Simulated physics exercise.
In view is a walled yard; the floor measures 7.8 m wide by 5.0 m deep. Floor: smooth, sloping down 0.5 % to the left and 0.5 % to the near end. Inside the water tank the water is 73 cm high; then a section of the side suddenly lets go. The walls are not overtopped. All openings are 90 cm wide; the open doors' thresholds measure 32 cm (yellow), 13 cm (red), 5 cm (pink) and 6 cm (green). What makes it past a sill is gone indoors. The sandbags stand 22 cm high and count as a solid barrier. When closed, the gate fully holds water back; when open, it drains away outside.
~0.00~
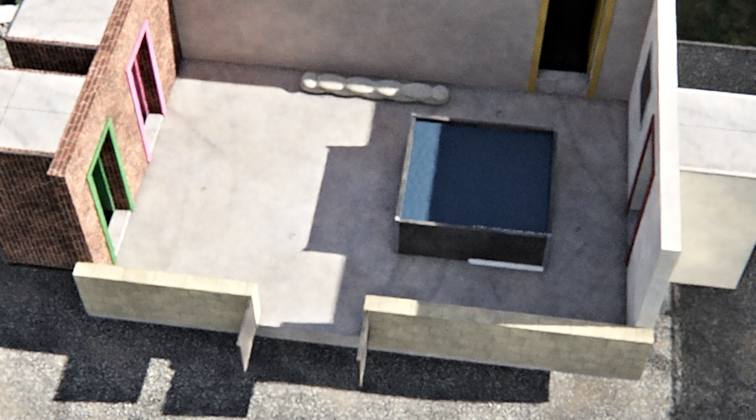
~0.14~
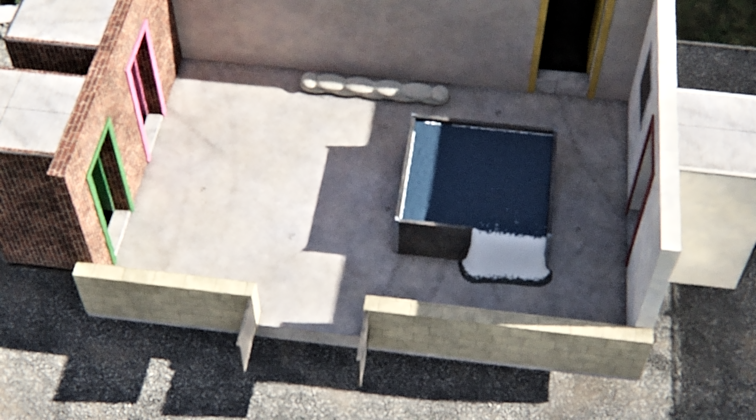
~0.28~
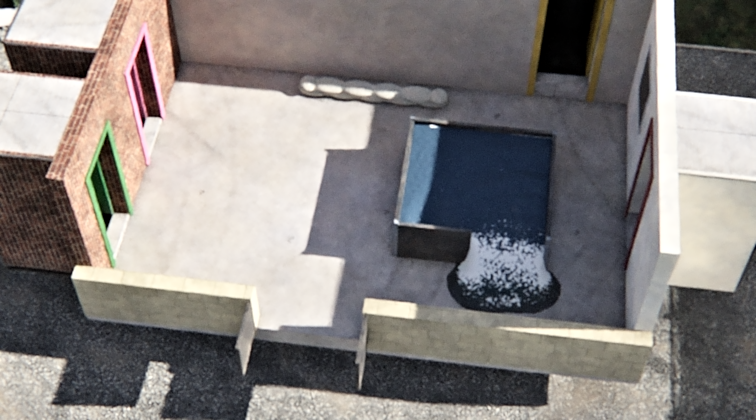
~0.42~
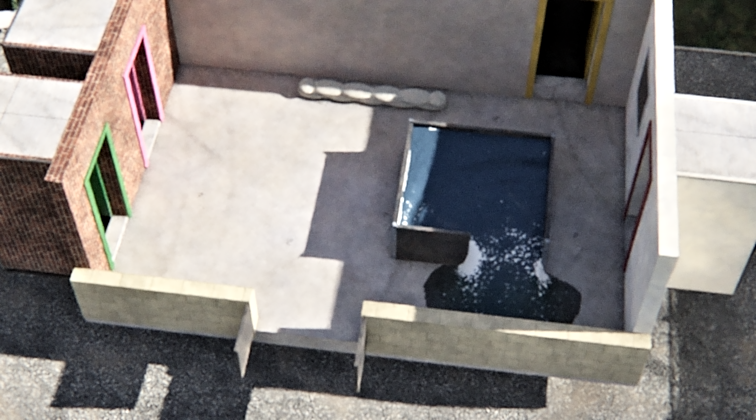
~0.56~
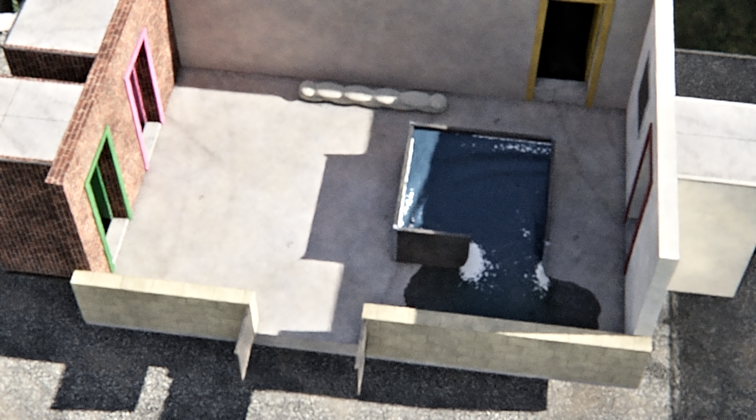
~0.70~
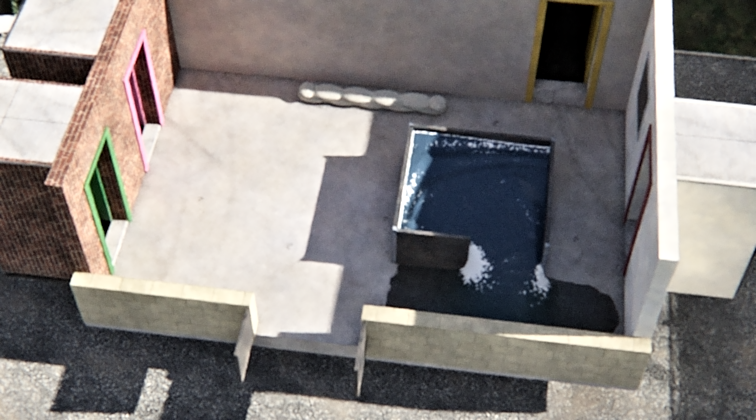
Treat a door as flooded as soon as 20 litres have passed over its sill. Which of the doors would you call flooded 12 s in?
I would call the yellow door not flooded; I would call the red door not flooded; I would call the pink door flooded; I would call the green door flooded.
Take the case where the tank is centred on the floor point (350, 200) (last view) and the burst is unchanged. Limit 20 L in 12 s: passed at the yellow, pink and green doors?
Yellow stays inside, pink stays inside, green stays inside, judged against that limit.
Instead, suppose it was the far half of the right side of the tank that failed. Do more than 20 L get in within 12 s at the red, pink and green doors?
Door by door - red: Out of bounds, pink: Out of bounds, green: Out of bounds.
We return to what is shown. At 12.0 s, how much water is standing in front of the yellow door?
9.0 cm.
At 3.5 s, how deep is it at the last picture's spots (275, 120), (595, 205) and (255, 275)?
First spot near 0 cm, second near 7 cm, third near 3 cm.
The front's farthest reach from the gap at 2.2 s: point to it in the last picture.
That's around (184, 312) in the last picture.
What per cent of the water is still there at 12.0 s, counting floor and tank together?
Some 88 in a hundred.
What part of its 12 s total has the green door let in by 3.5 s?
By then it's near 5% of the total.
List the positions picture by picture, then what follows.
The first picture shows the water tank at (479, 177) is whole and still, 73 cm deep.
In the second picture, water pours out at (507, 251) and has run 0.7 m, to (549, 272); typically 10 cm deep outside, 73 cm at the water tank's back.
In the third picture, water pours out at (506, 256) and has run 0.9 m, to (469, 303); typically 12 cm deep outside, 73 cm at the water tank's back.
In the fourth picture, water pours out at (504, 259) and has run 1.4 m, to a hidden place; typically 9 cm deep outside, 73 cm at the water tank's back.
In the fifth picture, the front is at a hidden place, 1.7 m from the gap at (505, 262); 3.1 m2 of floor is under water; 69 cm left at the back of the water tank.
In the sixth picture, the front is at a hidden place, 2.0 m from the gap at (504, 264); 3.5 m2 of floor is under water; 62 cm left at the back of the water tank.
After 1.4 s water covers 15 % of the floor and is deepest (70 cm) near (621, 362); yellow door not reached, red door not reached, pink door not reached, green door not reached.
After 2.2 s water covers 35 % of the floor and is deepest (52 cm) near (609, 361); yellow door not reached, red door 9 cm at the sill, 0 L in, pink door not reached, green door not reached.
After 3.5 s water covers 65 % of the floor and is deepest (33 cm) near (581, 112); yellow door 26 cm at the sill, 0 L in, red door 11 cm at the sill, 0 L in, pink door not reached, green door 16 cm at the sill, 10 L in.
After 7.0 s water covers 95 % of the floor and is deepest (20 cm) near (453, 115); yellow door 15 cm at the sill, 1 L in, red door 8 cm at the sill, 0 L in, pink door 8 cm at the sill, 22 L in, green door 11 cm at the sill, 93 L in.
After 12.0 s water covers 95 % of the floor and is deepest (12 cm) near (102, 302); yellow door 9 cm at the sill, 1 L in, red door 8 cm at the sill, 0 L in, pink door 9 cm at the sill, 112 L in, green door 12 cm at the sill, 148 L in.
